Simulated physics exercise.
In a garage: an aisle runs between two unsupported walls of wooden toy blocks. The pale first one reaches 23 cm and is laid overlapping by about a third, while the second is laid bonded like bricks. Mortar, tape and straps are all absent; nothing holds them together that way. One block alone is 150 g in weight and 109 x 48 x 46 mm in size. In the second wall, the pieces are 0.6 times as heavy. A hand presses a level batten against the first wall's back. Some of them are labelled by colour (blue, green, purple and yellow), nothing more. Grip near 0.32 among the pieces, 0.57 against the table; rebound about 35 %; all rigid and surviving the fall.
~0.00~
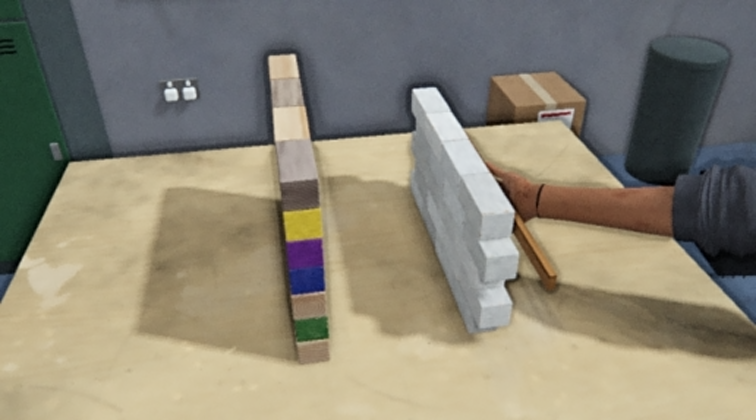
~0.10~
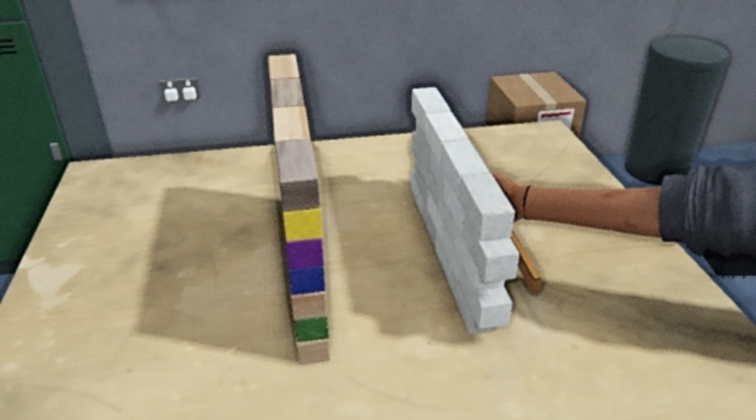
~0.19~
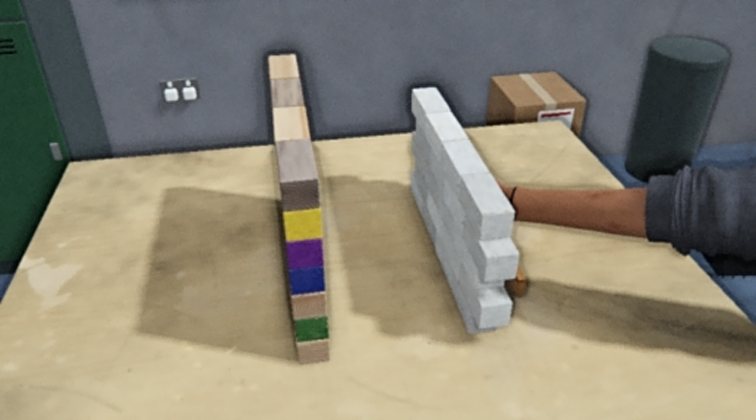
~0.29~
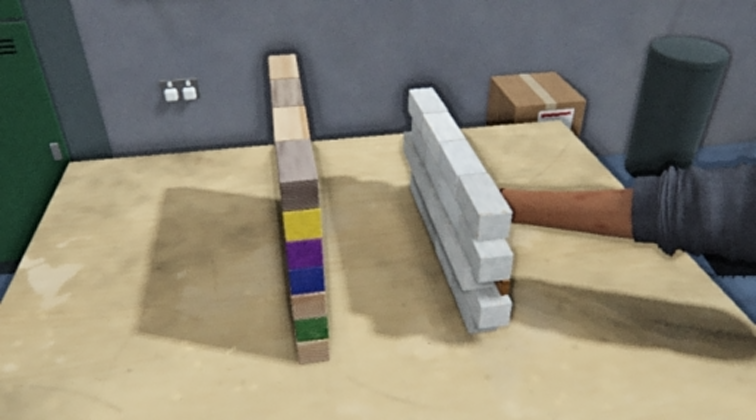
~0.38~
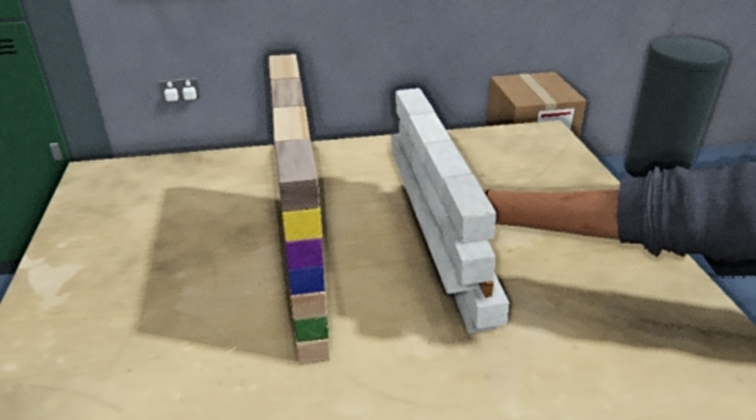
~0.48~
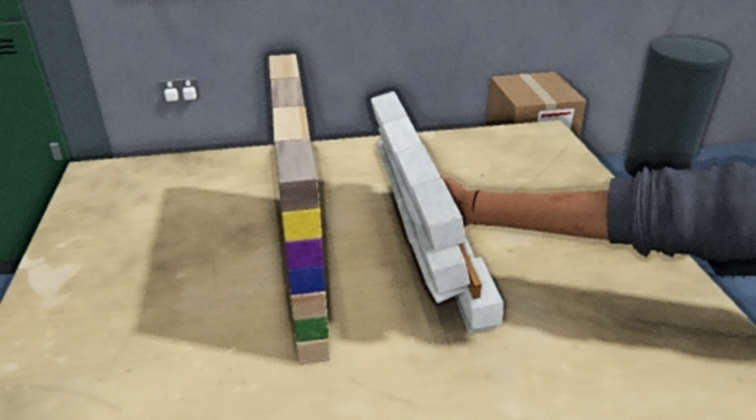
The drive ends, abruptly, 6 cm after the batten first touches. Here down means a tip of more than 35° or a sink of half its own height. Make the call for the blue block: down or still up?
My call: Still up.
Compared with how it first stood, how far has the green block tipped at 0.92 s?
Roughly 0 degrees.
After 0.54 s, 5 of the pale wall down; none of the 31 blocks of the second wall down; blue block unmoved.
After 0.64 s, 12 of the pale wall down; none of the 31 blocks of the second wall down; blue block unmoved.
After 0.92 s, 14 of the pale wall down; 1 of the 31 blocks of the second wall down; blue block shifted 26 mm; green block shifted 35 mm.
At rest (1.8 s), 14 of the pale wall down; 1 of the 31 blocks of the second wall down; blue block shifted 25 mm; yellow block shifted 14 mm; purple block shifted 19 mm. As the last picture would show them, middles, blue block near (289, 272), yellow block near (291, 216).
